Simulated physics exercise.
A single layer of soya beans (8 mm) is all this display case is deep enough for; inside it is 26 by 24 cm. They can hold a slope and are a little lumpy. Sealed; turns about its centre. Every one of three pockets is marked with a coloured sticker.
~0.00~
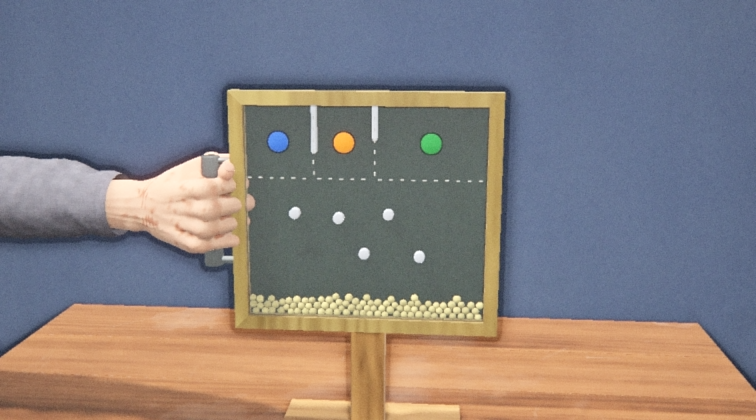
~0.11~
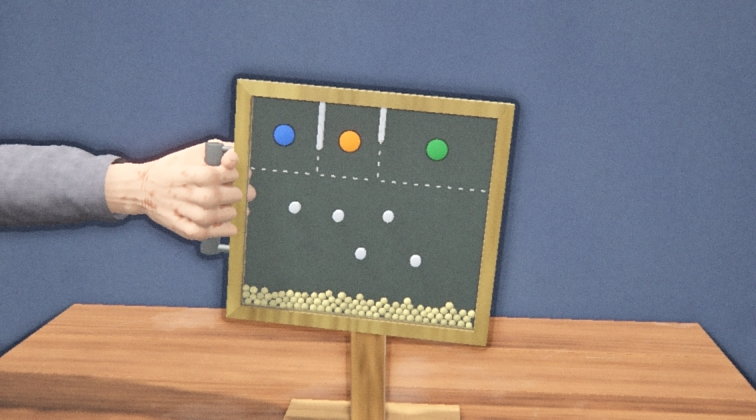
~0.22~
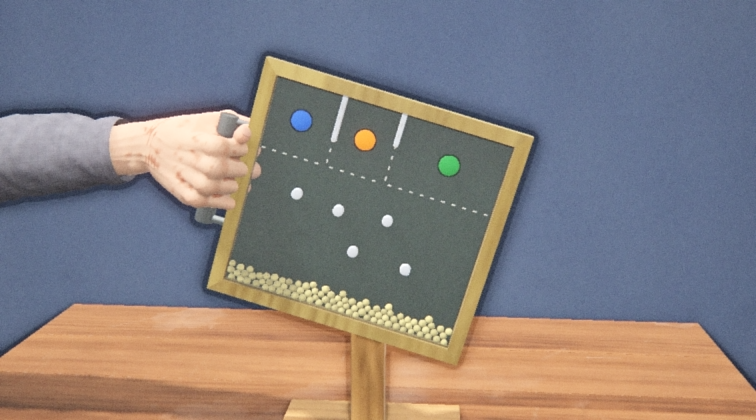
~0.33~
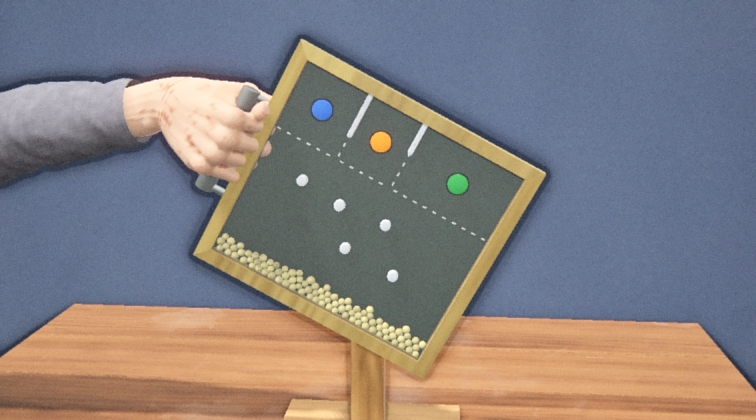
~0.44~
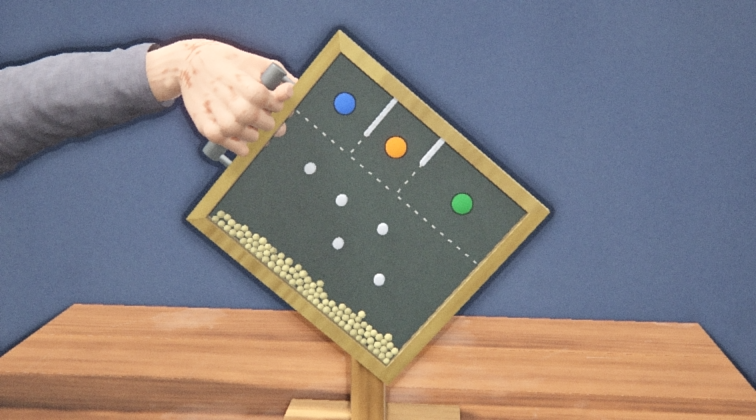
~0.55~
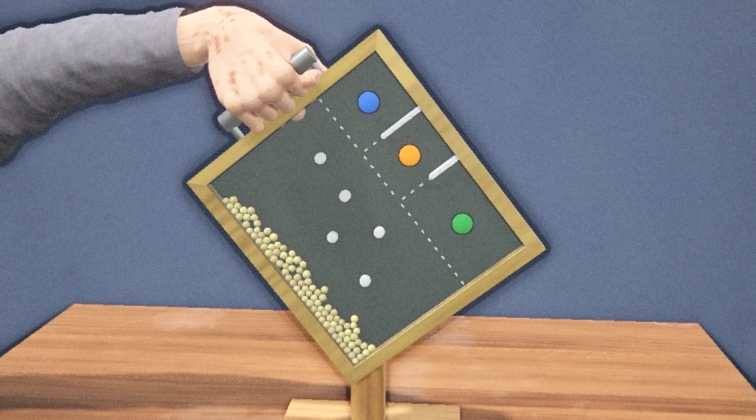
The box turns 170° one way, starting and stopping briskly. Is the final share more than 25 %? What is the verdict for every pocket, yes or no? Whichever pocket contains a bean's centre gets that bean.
Verdicts - orange: No, blue: No, green: Yes.
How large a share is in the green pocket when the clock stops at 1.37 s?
Roughly 50 per cent.
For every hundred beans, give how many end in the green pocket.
Something like 80 per cent finishes there.
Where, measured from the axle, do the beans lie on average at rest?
The middle sits around 9 cm left of it and 8 cm below it.
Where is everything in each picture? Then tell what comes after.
In the first frame, level; about 90 beans; beans' middle (366, 307); highest (457, 300); orange (344, 143), blue (278, 142), green (431, 144).
In the second frame, turned 5° clockwise; beans' middle (358, 307); highest (246, 288); 5 fixed pegs, one at (361, 254).
In the third frame, turned 16° clockwise; beans' middle (340, 303); highest (232, 263); wall ends (334, 139), (396, 145).
In the fourth frame, turned 28° clockwise; beans' middle (322, 296); highest (225, 237).
In the fifth frame, turned 40° clockwise; beans' middle (312, 290); highest (221, 215).
In the sixth frame, turned 52° clockwise; beans' middle (304, 286); highest (233, 200); orange (410, 155), blue (369, 102), green (462, 224).
After 0.96 s, it stands 96° clockwise; the beans' middle is 8 cm left of and 9 cm below the centre; nothing in the marked areas.
After 1.37 s, it stands 140° clockwise; the beans' middle is 7 cm left of and 10 cm below the centre; green 50 %.
After 1.72 s, it stands 170° clockwise; the beans' middle is 9 cm left of and 8 cm below the centre; green 80 %.
All still by 2.2 s, it stands 170° clockwise; orange 0 %, blue 0 %, green 80 %, elsewhere 20 %.
